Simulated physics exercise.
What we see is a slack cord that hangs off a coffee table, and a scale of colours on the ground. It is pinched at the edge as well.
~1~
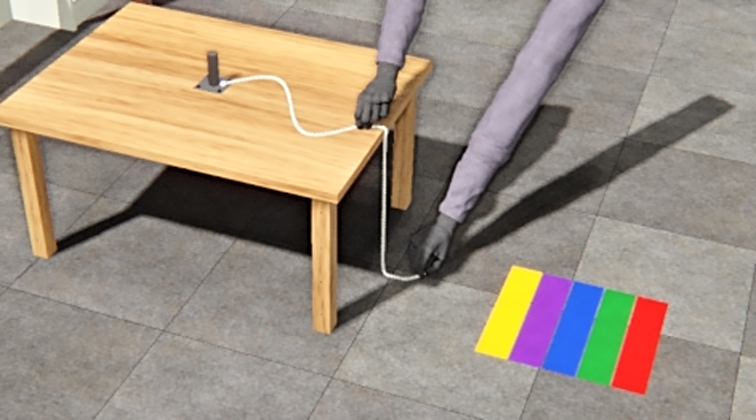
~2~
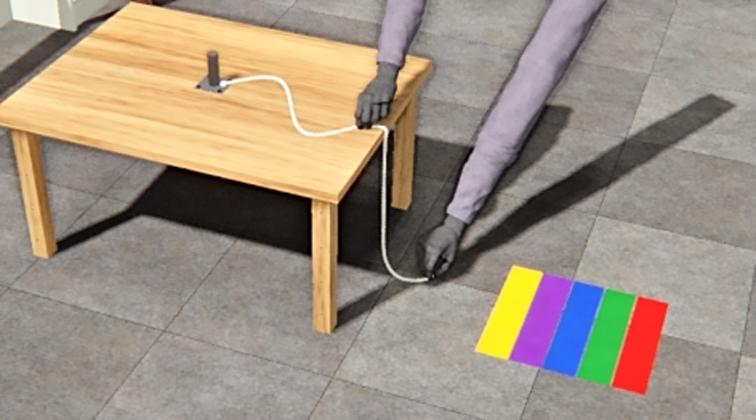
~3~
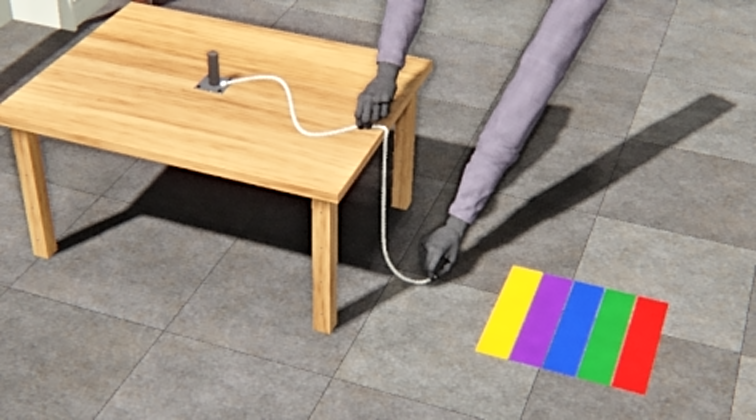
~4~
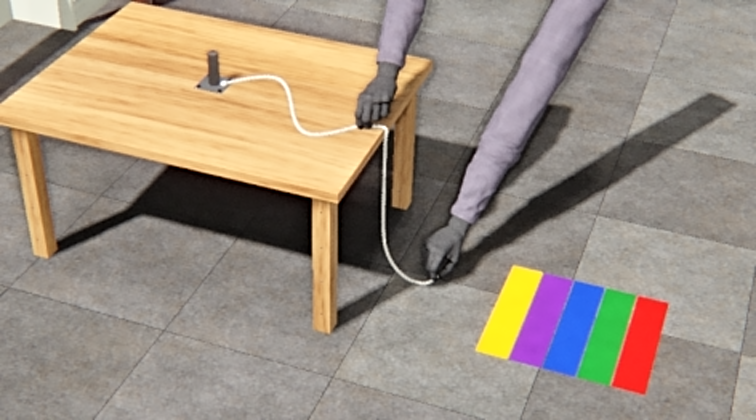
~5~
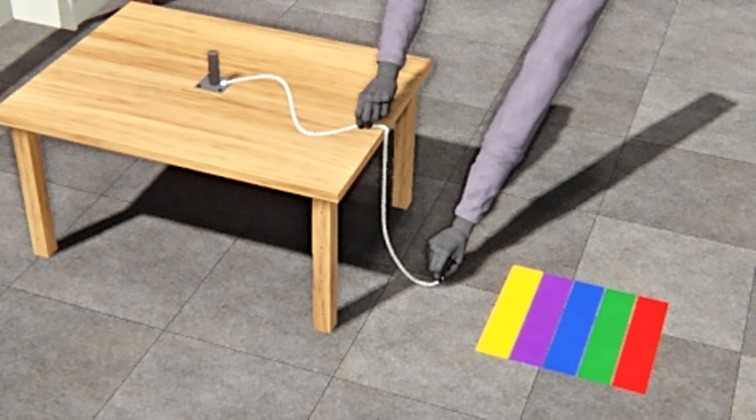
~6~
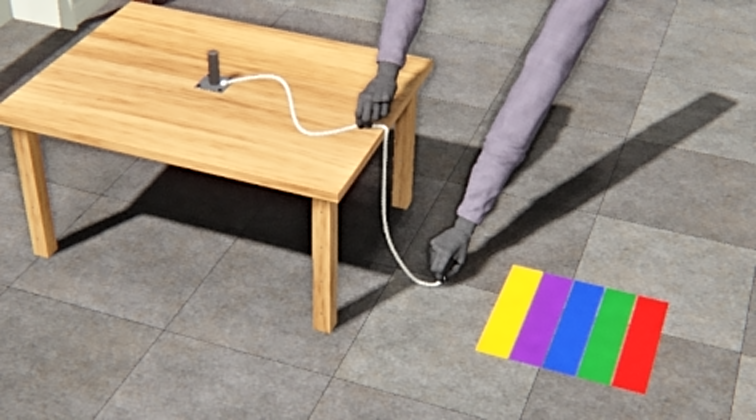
The clip opens on a white cord running from a small post across a wooden coffee table, one gloved hand pinching it at the edge. The other hand, low beside a striped colour patch on the floor, draws the hanging end slightly to the right, while the pinching hand stays still.
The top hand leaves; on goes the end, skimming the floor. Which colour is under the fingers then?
Over green.
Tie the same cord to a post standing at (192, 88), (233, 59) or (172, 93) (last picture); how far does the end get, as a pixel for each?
Near (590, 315), (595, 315) and (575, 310).
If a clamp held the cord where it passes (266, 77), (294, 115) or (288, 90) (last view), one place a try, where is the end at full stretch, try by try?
Near (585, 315), (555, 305) and (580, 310).
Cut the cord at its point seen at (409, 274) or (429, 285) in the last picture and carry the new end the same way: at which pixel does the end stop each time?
Try by try, around (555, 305) and (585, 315).
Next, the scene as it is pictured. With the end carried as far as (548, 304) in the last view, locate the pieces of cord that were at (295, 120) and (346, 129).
At (352, 116), then (391, 156).
Soon after, end near (548, 304); over purple.
After that, end near (589, 314); over blue.
At the stop, end near (612, 319); over green. The end stops over the green strip.
